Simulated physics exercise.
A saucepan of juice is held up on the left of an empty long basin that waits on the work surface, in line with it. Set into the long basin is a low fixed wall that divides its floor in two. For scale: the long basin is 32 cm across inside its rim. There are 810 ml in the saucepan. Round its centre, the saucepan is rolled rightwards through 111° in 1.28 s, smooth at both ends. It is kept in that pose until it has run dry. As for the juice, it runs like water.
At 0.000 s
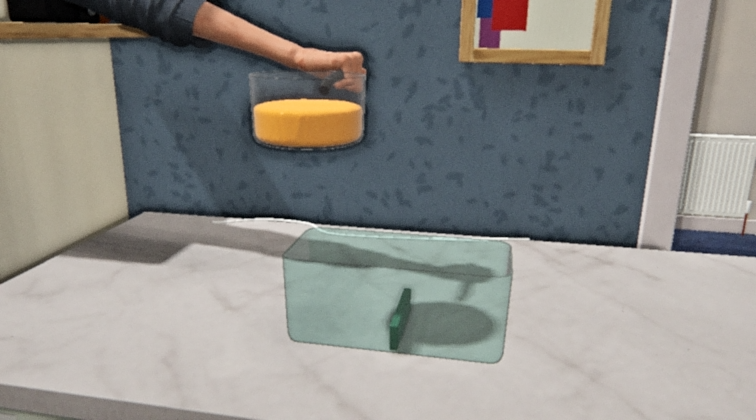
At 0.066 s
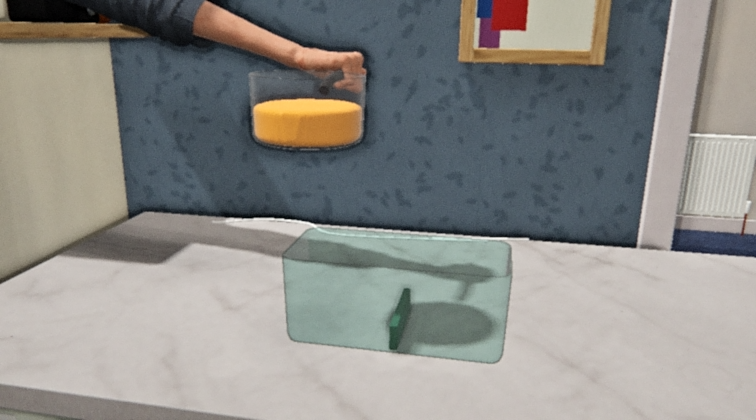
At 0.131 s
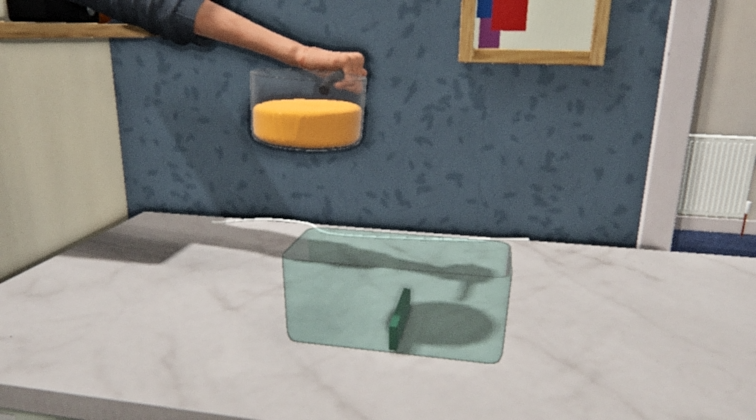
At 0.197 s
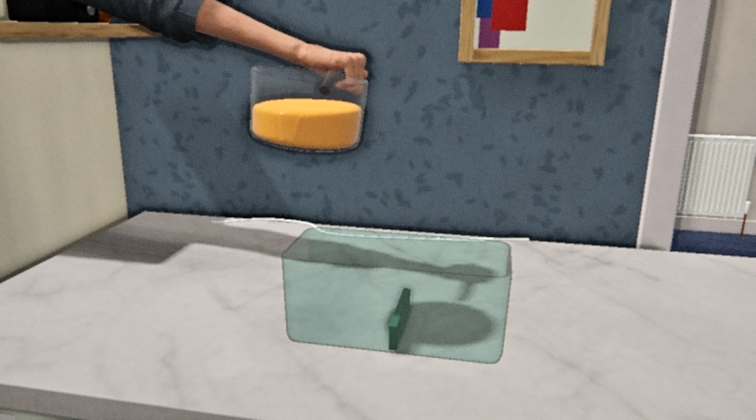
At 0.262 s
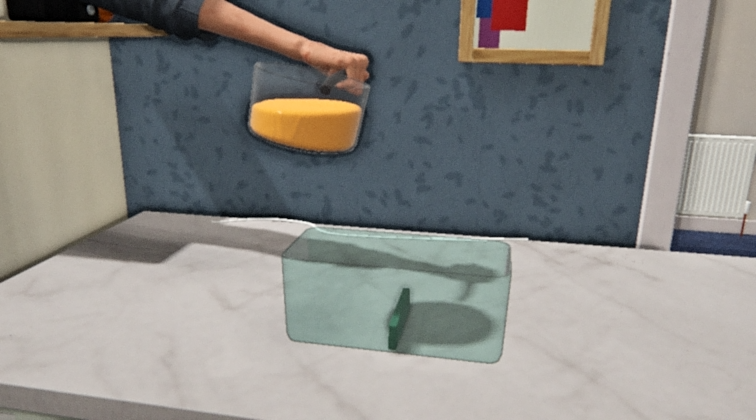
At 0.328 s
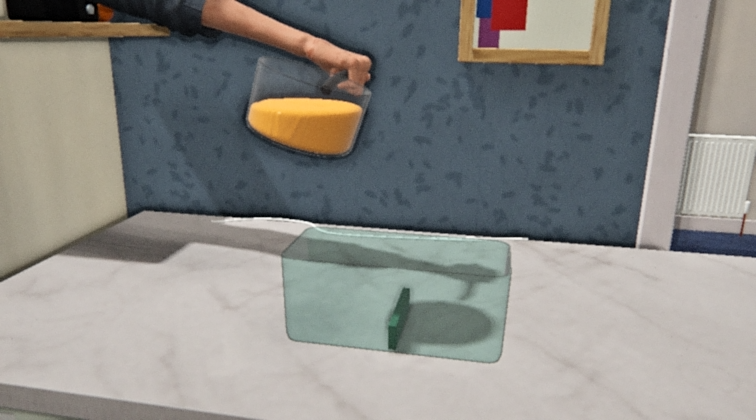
Above a marble-patterned work surface, a hand held a clear saucepan of orange juice up and to the left of a long greenish see-through basin, then slowly tilted the pan slightly to the right.
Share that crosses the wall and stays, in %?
56 %.
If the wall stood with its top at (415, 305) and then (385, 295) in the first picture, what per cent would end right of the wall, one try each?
30 % and 80 %.
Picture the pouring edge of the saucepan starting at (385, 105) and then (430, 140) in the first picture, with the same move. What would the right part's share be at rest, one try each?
Roughly 75 per cent the first time and 90 per cent the second.
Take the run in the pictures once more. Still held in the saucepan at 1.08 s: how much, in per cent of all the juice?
Roughly 14 percent remains.
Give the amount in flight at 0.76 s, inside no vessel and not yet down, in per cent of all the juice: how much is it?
I'd say close to 30 per cent.
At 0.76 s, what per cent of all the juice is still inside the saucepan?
Roughly 66 percent.
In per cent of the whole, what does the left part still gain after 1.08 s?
It comes to some 28 per cent.
Then, 0.76 s in, the tilt is 72° and 67 per cent is still to pour, 2 is left of the wall and 2 right of it.
Then, 1.08 s in, the tilt is 105° and 13 per cent is still to pour, 16 is left of the wall and 52 right of it.
Then, 1.42 s in, the tilt is 111° and 0 per cent is still to pour, 42 is left of the wall and 55 right of it.
Then, 1.78 s in, the tilt is 111° and 0 per cent is still to pour, 43 is left of the wall and 56 right of it.
Finally, 43 per cent lies left of the wall, 56 right of it and 1 outside.
